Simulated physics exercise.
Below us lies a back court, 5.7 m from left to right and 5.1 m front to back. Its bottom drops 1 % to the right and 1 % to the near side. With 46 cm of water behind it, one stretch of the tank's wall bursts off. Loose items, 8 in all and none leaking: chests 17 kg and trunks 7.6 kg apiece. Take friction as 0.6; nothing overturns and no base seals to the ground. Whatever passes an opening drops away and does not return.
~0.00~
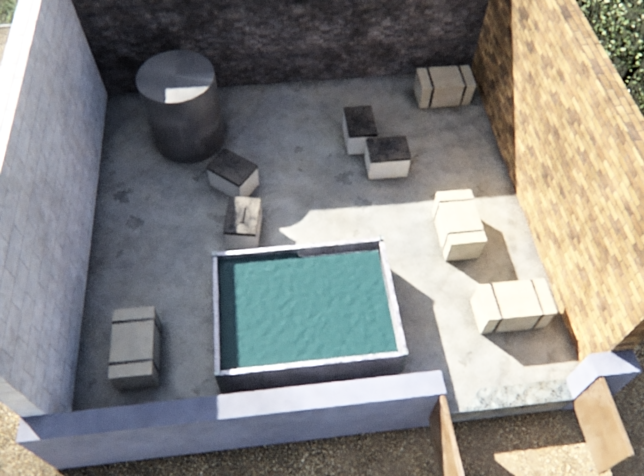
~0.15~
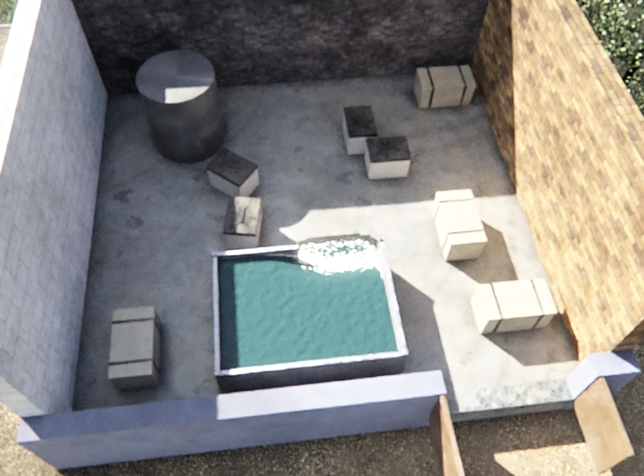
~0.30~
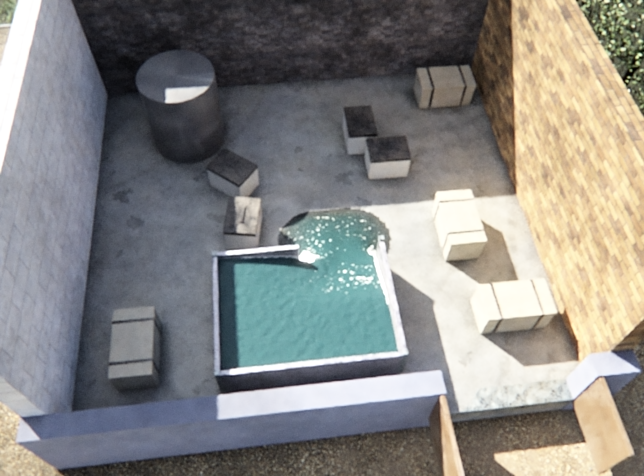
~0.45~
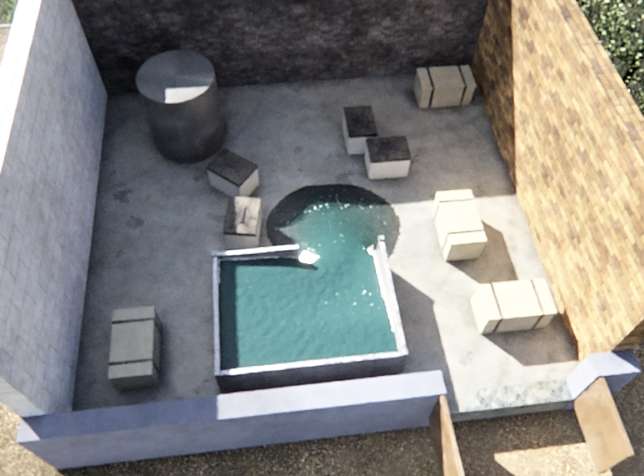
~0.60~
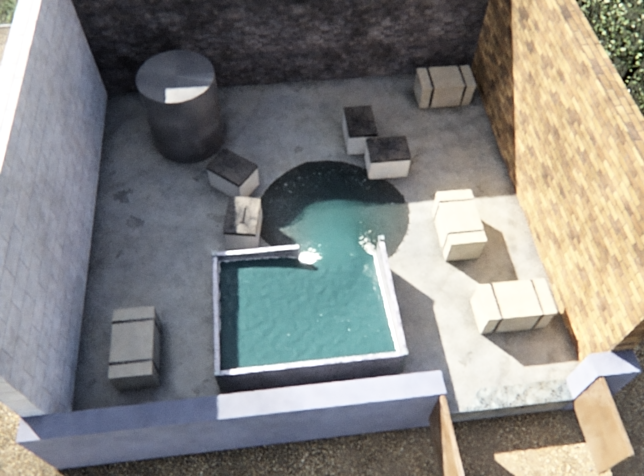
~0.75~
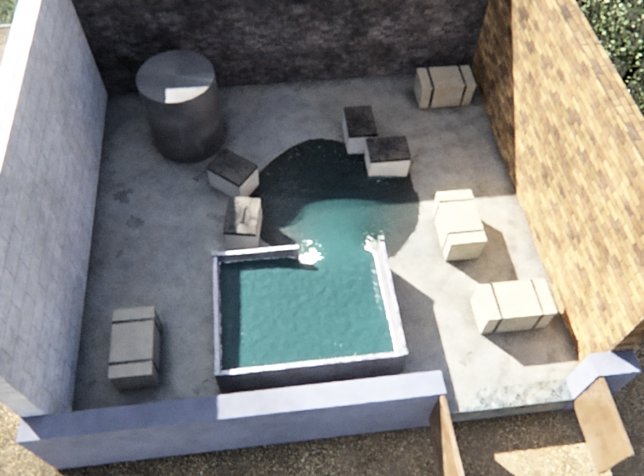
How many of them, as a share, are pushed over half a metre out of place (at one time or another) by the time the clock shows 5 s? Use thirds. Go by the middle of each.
Share: Less than a third.
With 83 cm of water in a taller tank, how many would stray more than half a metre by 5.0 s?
Then 5.
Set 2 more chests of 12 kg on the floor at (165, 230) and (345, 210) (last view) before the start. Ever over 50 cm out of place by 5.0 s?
In that order: Less, past it.
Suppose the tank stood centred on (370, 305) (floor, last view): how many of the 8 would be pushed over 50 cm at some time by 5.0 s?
In that case 2 of them.
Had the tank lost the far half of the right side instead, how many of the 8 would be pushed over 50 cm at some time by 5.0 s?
Then 3.
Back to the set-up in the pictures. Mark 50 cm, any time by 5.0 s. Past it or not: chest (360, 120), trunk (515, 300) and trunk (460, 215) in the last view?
In that order: Over, less, less.
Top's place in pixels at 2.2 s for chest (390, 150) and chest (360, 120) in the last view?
Near (435, 94) and (362, 77).
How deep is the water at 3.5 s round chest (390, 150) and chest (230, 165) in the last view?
Roughly 13 and 3 cm.
After 1.1 s 0 of 8 are over 50 cm from their spots; 0 afloat.
After 2.2 s 2 of 8 are over 50 cm from their spots; 0 afloat.
After 3.5 s 2 of 8 are over 50 cm from their spots; 3 afloat.
After 5.0 s 2 of 8 are over 50 cm from their spots, and 2 have been at some point; 3 afloat.
